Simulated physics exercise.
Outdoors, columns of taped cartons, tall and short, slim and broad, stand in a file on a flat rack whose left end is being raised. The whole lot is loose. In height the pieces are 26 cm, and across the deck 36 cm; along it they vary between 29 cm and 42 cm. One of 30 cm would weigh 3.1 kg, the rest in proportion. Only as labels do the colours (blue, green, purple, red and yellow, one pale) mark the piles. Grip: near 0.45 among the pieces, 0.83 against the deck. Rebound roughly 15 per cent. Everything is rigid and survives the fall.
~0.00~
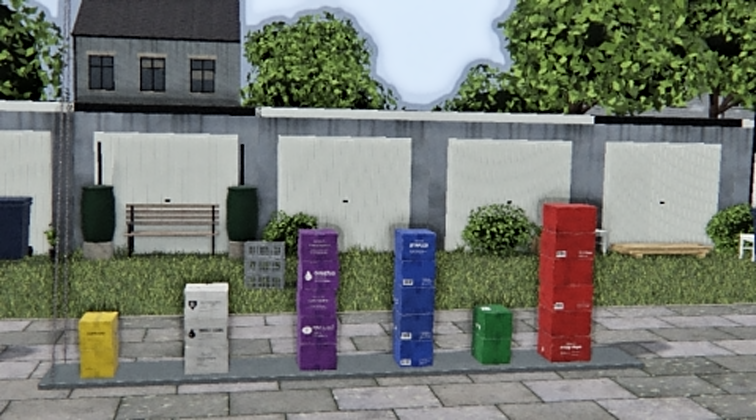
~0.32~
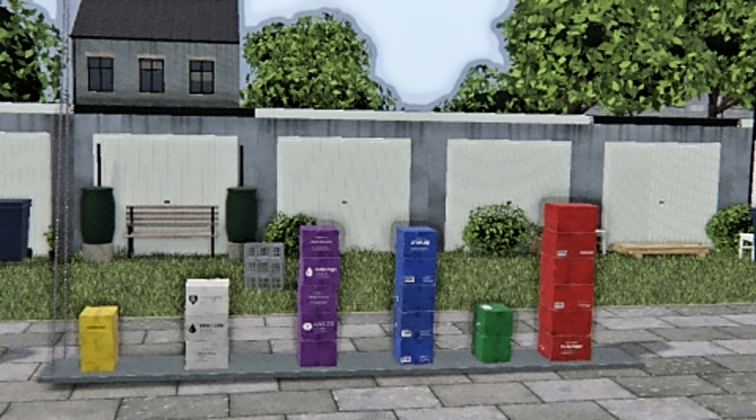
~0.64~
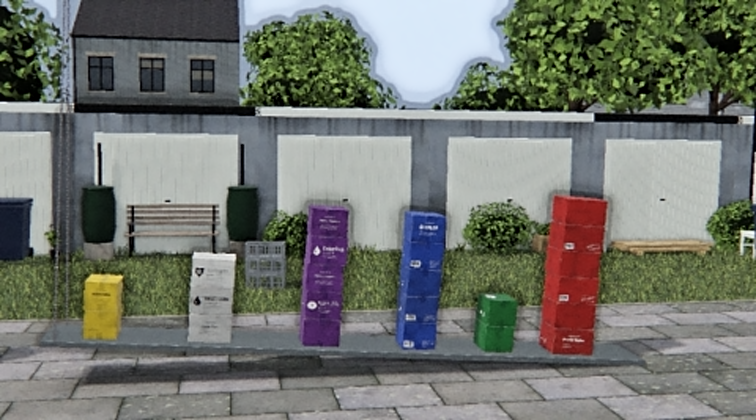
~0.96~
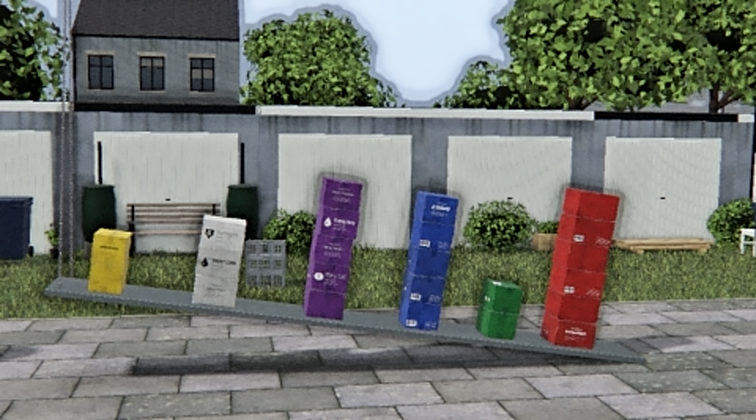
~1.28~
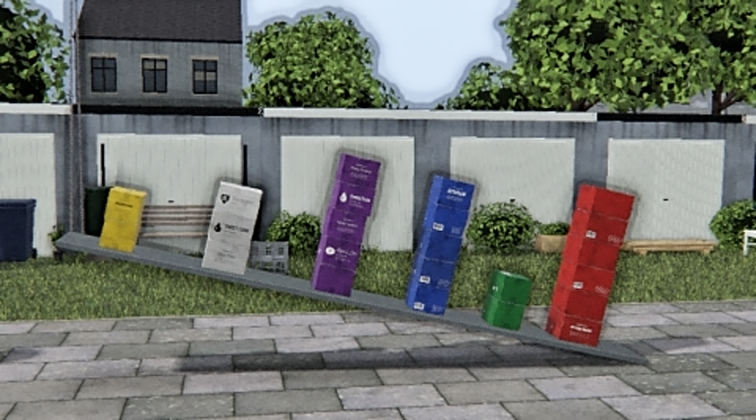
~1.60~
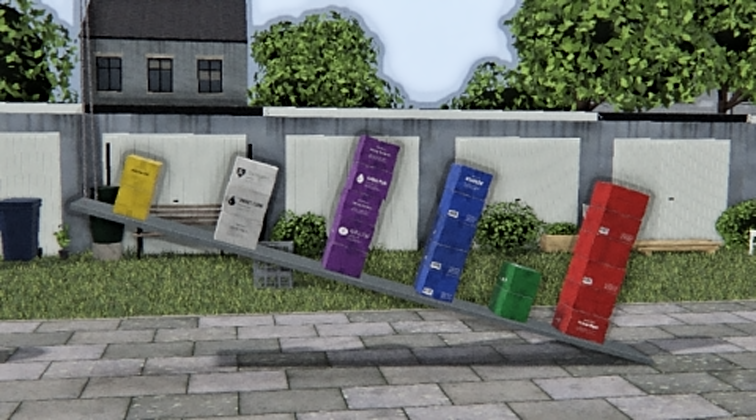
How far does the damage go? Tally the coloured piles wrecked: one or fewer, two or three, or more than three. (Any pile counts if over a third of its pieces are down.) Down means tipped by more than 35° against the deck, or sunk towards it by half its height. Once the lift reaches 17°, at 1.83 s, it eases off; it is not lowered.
More than three.
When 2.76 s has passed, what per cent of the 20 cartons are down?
By then 85 %.
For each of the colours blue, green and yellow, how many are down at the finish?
Count - blue = 5; green = 2; yellow = 0.
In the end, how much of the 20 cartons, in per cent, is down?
Close to 90 per cent of them.
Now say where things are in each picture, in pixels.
In the first picture (places mark the middle of the side facing us; leans and shifts are taken against what carries them), middle of the deck's edge (362, 376) slope 0°; top blue carton (419, 247); top red carton (577, 220); the rest undisturbed.
Middle of the deck's edge (362, 373) slope 1°; top red carton (578, 219), in the second picture.
Middle of the deck's edge (364, 354) slope 4°; top yellow carton (101, 296), in the third picture.
Middle of the deck's edge (367, 329) slope 8°; top red carton (599, 206), in the fourth picture.
Middle of the deck's edge (374, 308) slope 13°; top red carton (613, 204), in the fifth picture.
Middle of the deck's edge (383, 290) slope 16°; top blue carton (474, 183) shifted 25 mm; top purple carton (380, 154); one has shifted, in the sixth picture.
After 2.24 s, slope 17°; none of the 20 other cartons down, 16 disturbed; top blue carton leaning 34°, 11 cm lower; top purple carton leaning 30°.
After 2.76 s, slope 17°; 17 of the 20 other cartons down; top blue carton upside down; top purple carton upside down.
At rest (4.4 s), slope 17°; 18 of the 20 other cartons down; top blue carton upside down; top red carton upside down. Wrecked, blue, green, purple and red. As the last picture would show them, middles, top blue carton near (674, 305).
